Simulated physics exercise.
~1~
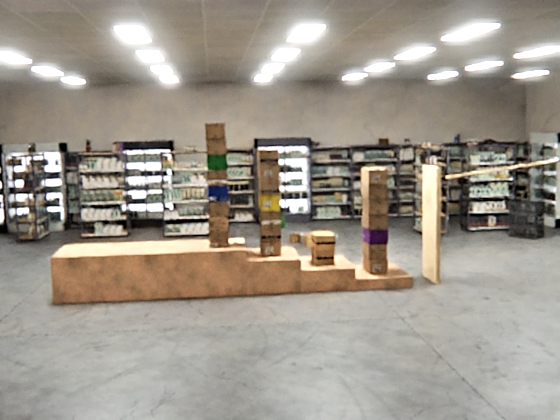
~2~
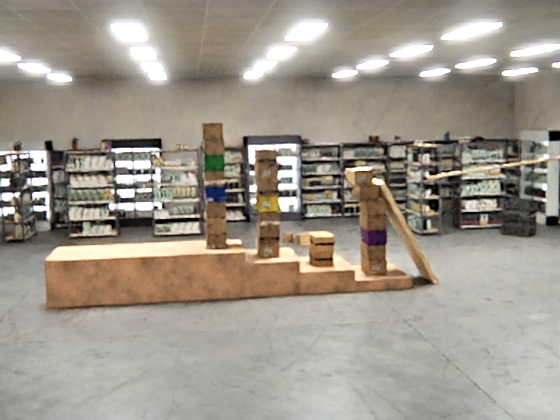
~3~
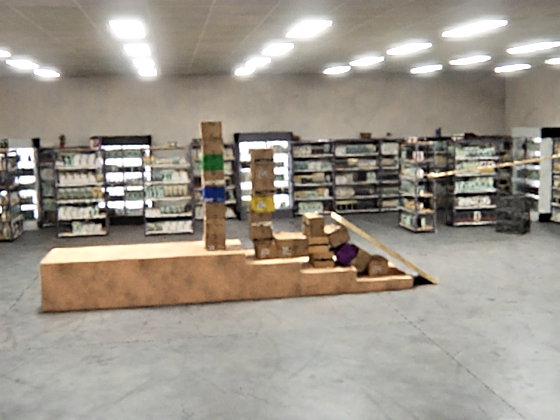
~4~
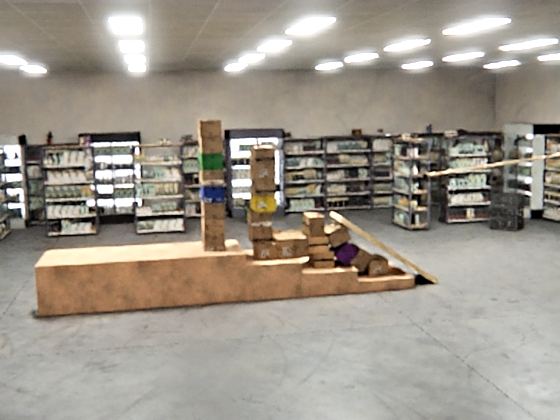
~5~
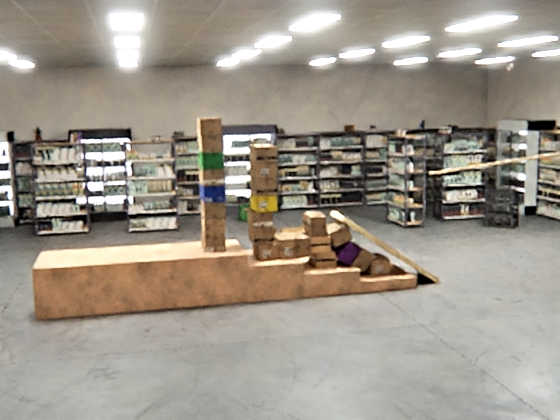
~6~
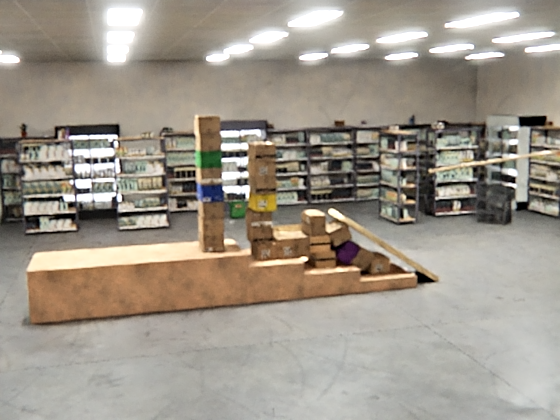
Wooden board tipping left into the nearest carton stack and toppling it, purple carton tumbling, while the blue-labelled stack stays standing.
